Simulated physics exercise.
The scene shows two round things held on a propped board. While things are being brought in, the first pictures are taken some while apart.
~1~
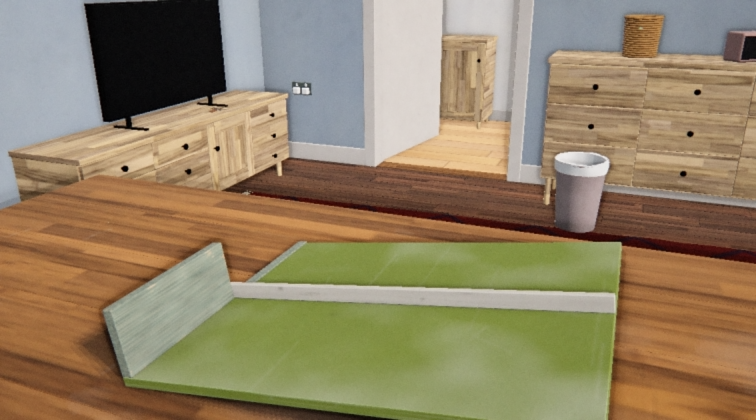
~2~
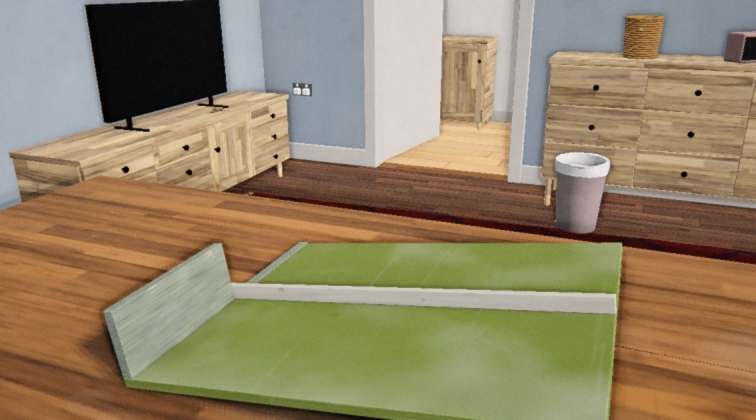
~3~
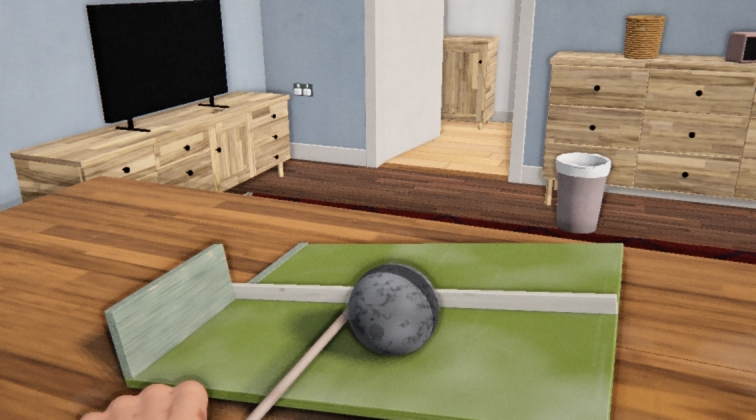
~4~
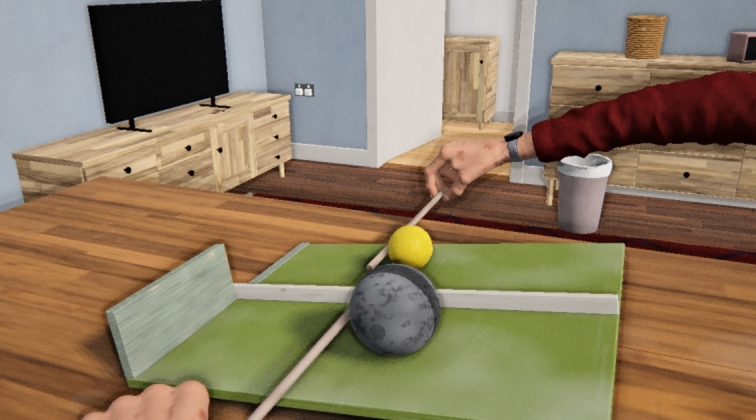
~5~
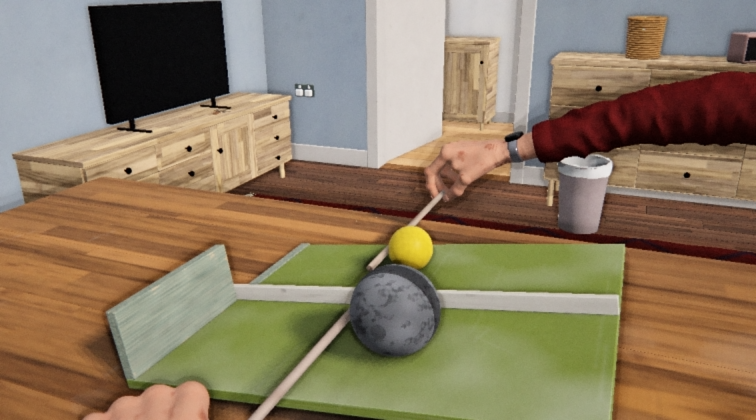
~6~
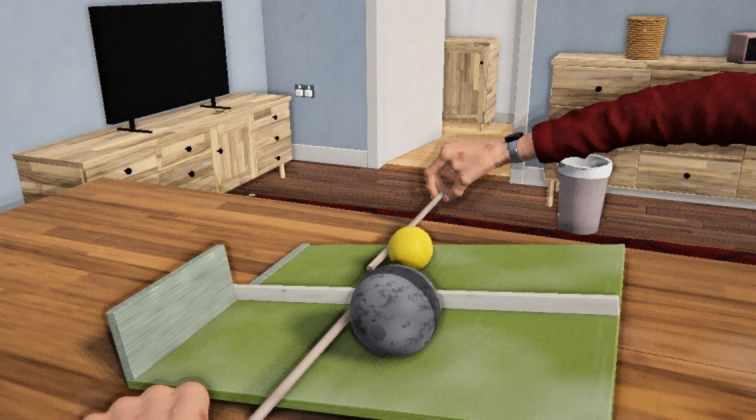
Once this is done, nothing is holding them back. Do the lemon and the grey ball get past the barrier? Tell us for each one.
Lemon: Off; grey ball: Kept.
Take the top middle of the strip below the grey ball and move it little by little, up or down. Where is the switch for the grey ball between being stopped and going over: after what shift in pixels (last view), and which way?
It is roughly 48 pixels, and the shift goes down.
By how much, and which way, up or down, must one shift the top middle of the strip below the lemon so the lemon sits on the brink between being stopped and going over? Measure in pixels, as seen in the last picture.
It would take a shift of about 8 pixels, up.
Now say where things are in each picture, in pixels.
The first frame shows board (393, 277).
The second frame shows board (393, 278).
The third frame shows board (394, 278).
The fourth frame shows held back by the sticks; grey ball (395, 309); board (395, 278).
The fifth frame shows held back by the sticks; lemon (410, 248); board (396, 279).
The sixth frame shows held back by the sticks; lemon (410, 249); grey ball (395, 310); board (396, 279).
Then, 0.50 s after the last picture, lemon rolling on the board near (338, 250); grey ball rolling on the board near (300, 307).
Then, 0.90 s after the last picture, lemon off the board near (203, 248); grey ball resting against the strip near (214, 304).
Then, 1.32 s after the last picture, lemon off the board near (81, 227); grey ball resting against the strip near (214, 304).
By the end, the lemon runs past the strip; the grey ball gets caught, near (214, 304).
